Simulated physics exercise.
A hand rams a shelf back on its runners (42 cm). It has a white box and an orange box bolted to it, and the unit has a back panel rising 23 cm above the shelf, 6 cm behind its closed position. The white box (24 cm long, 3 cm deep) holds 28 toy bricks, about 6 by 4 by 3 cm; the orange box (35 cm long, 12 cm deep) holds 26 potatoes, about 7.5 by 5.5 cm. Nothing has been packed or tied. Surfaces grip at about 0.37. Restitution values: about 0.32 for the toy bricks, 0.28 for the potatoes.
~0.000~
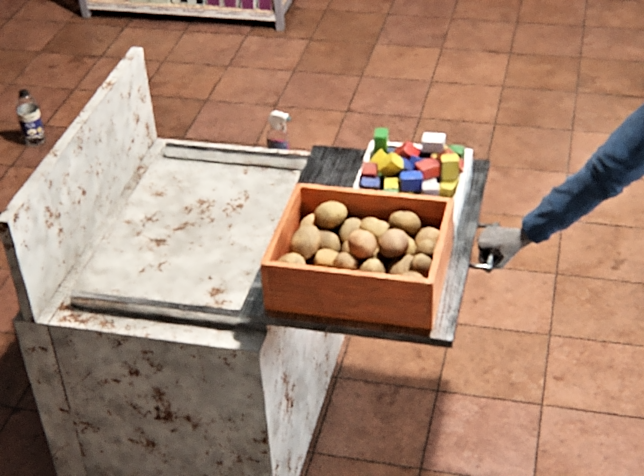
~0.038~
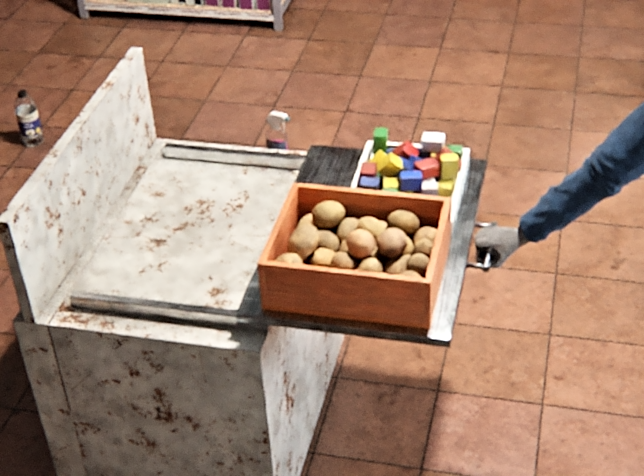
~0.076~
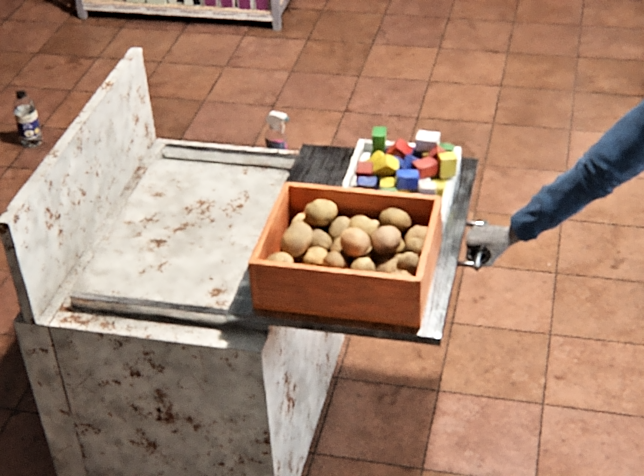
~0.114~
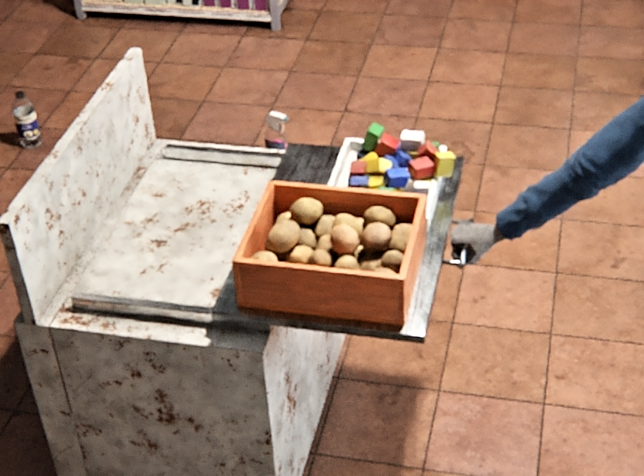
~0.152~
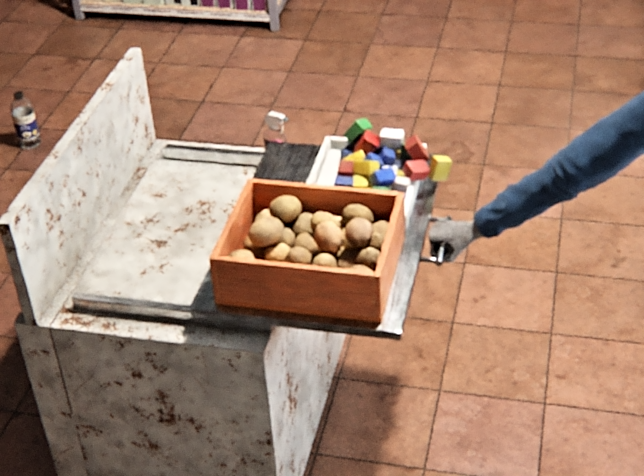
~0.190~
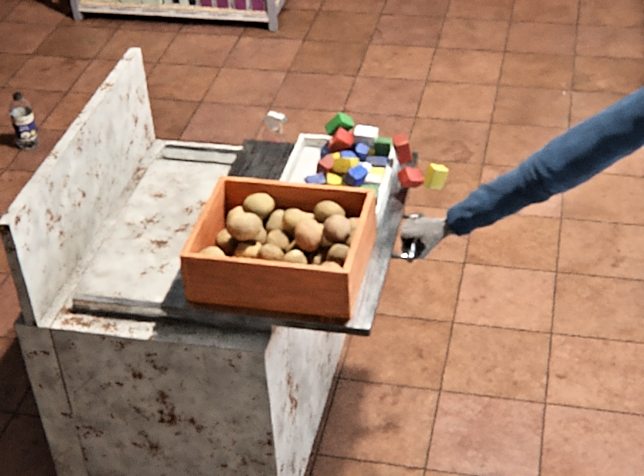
In this clip, a gloved hand pushes a shelf leftward over a worn white unit, carrying an orange box of potatoes and a white box of colourful toy bricks, as the bricks shift and a few tumble out over the right side.
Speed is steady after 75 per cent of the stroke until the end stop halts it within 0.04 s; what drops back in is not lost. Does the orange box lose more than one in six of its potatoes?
No.
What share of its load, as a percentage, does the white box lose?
White box: 45% lost.
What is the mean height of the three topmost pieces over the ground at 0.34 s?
I'd guess about 82 cm.
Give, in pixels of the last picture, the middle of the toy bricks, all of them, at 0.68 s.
I'd put the middle close to (251, 165).
After 0.26 s, the shelf hits its stop.
After 0.34 s, the white box is down by 7 of 28 and the orange box has all 26.
After 0.46 s, the white box is down by 9 of 28 and the orange box is down by 1 of 26.
After 0.68 s, the white box is down by 12 of 28 and the orange box is down by 1 of 26.
Outcome (at 1.12 s), the white box is down by 12 of 28 and the orange box is down by 1 of 26. Asked share, 1 of 26, 4 per cent.
